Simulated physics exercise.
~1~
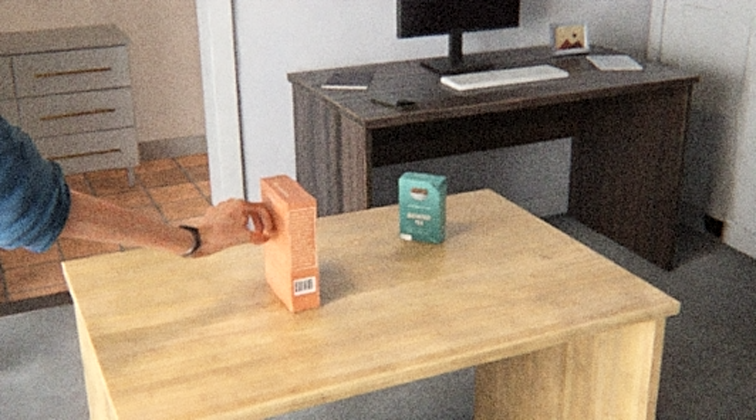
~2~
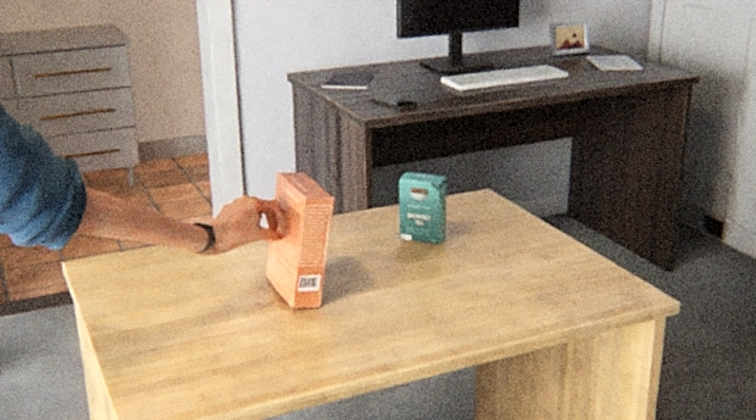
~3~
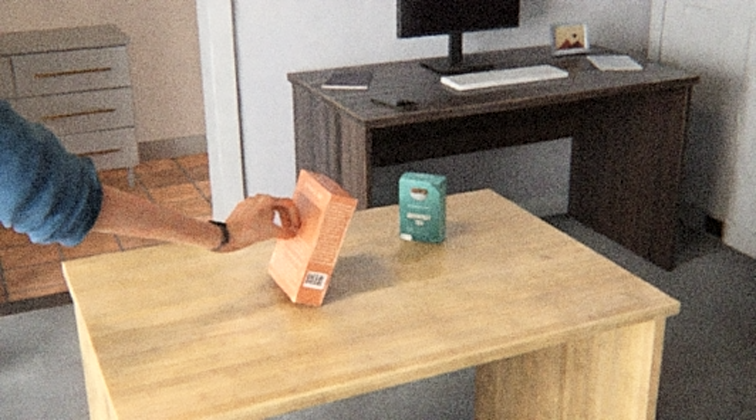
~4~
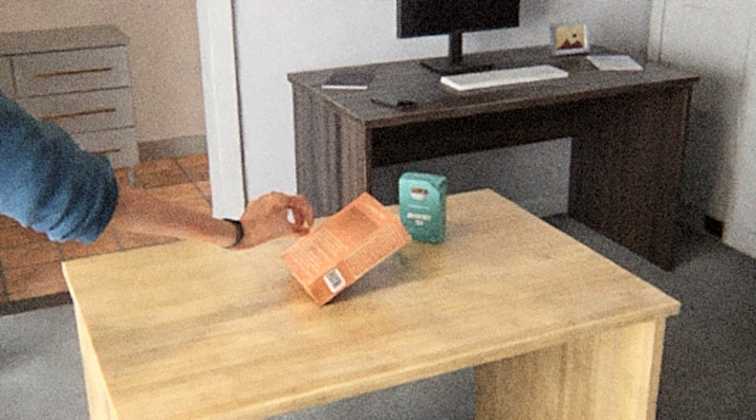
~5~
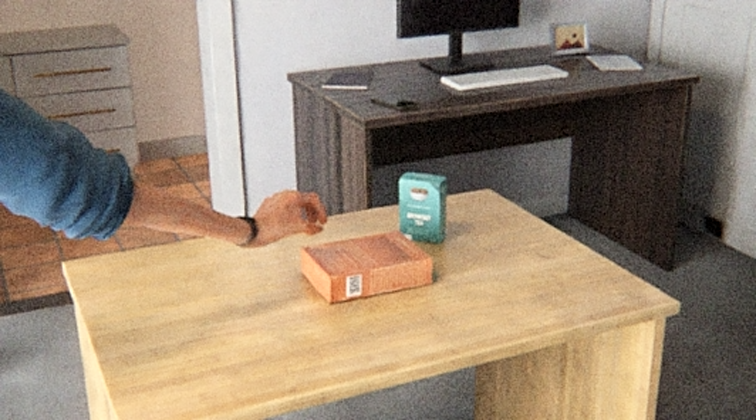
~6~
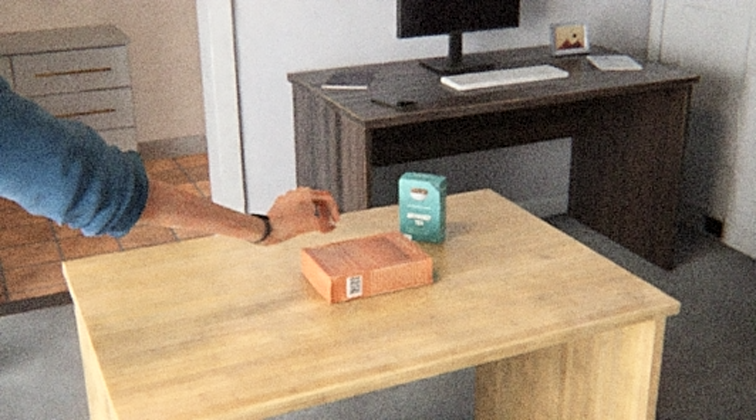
An orange packet stands upright on a pale wooden table, seen from slightly above, with a smaller turquoise packet behind it to the right. Farther back are a dark desk with a monitor and keyboard, and a grey chest of drawers at the left. A hand in a blue sleeve and dark wristband reaches in from the left and pushes the upper part of the orange packet to the right. The packet leans, tips further and topples onto the table as the hand follows a little. It ends lying flat, while the turquoise packet remains standing, untouched.
